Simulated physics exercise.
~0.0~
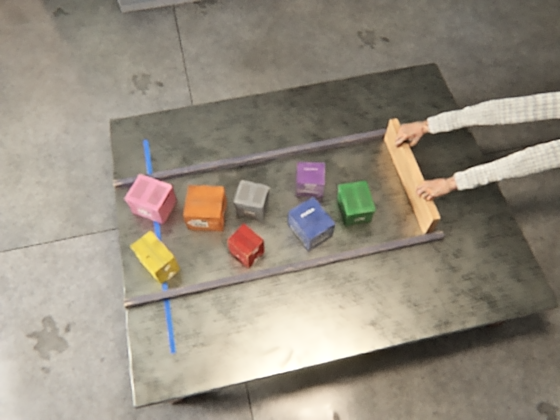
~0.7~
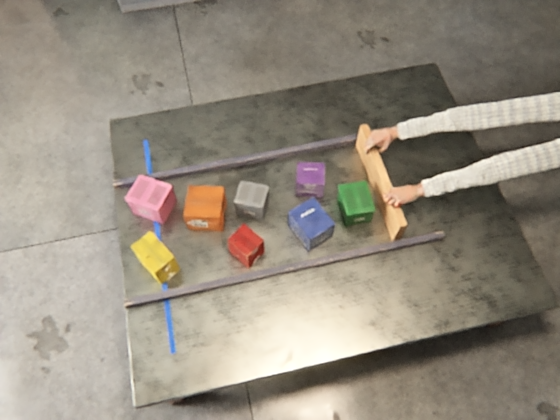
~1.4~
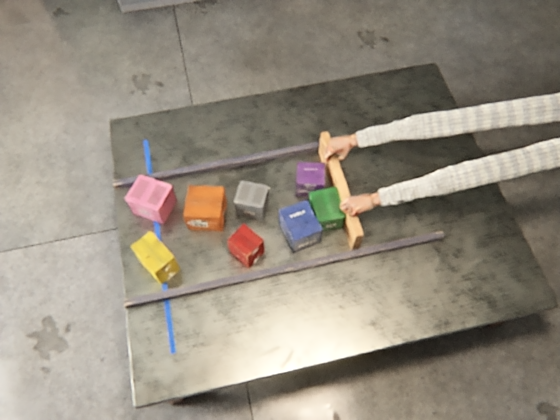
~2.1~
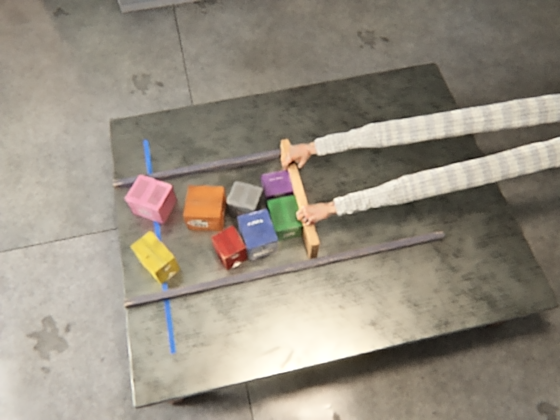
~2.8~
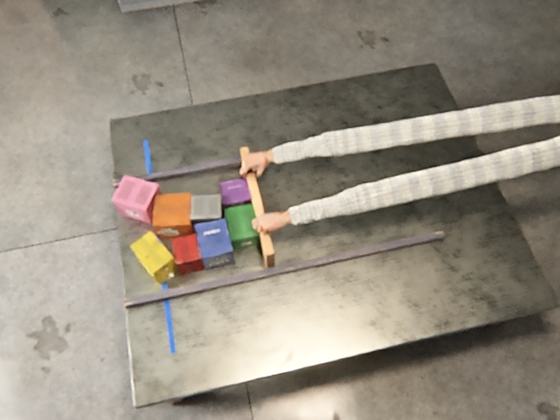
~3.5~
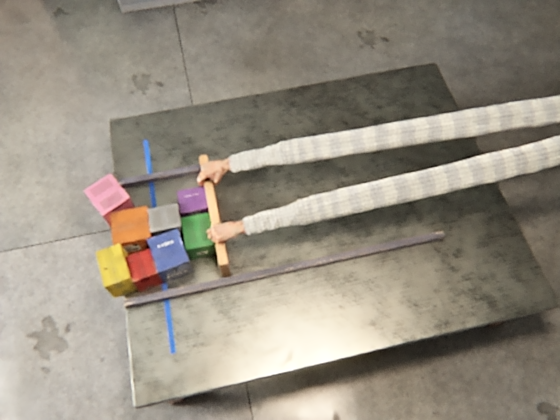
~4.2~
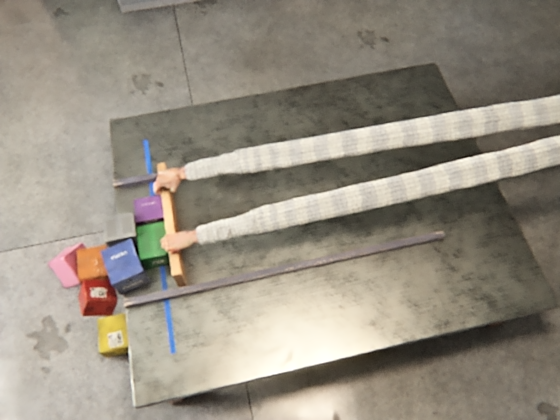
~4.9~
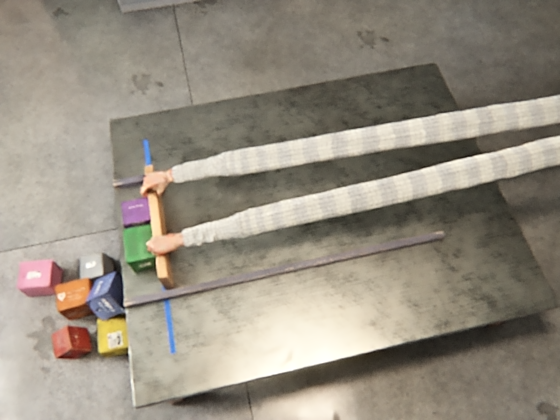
On a grey deck, two hands push a plank left, sending six coloured boxes off the edge.
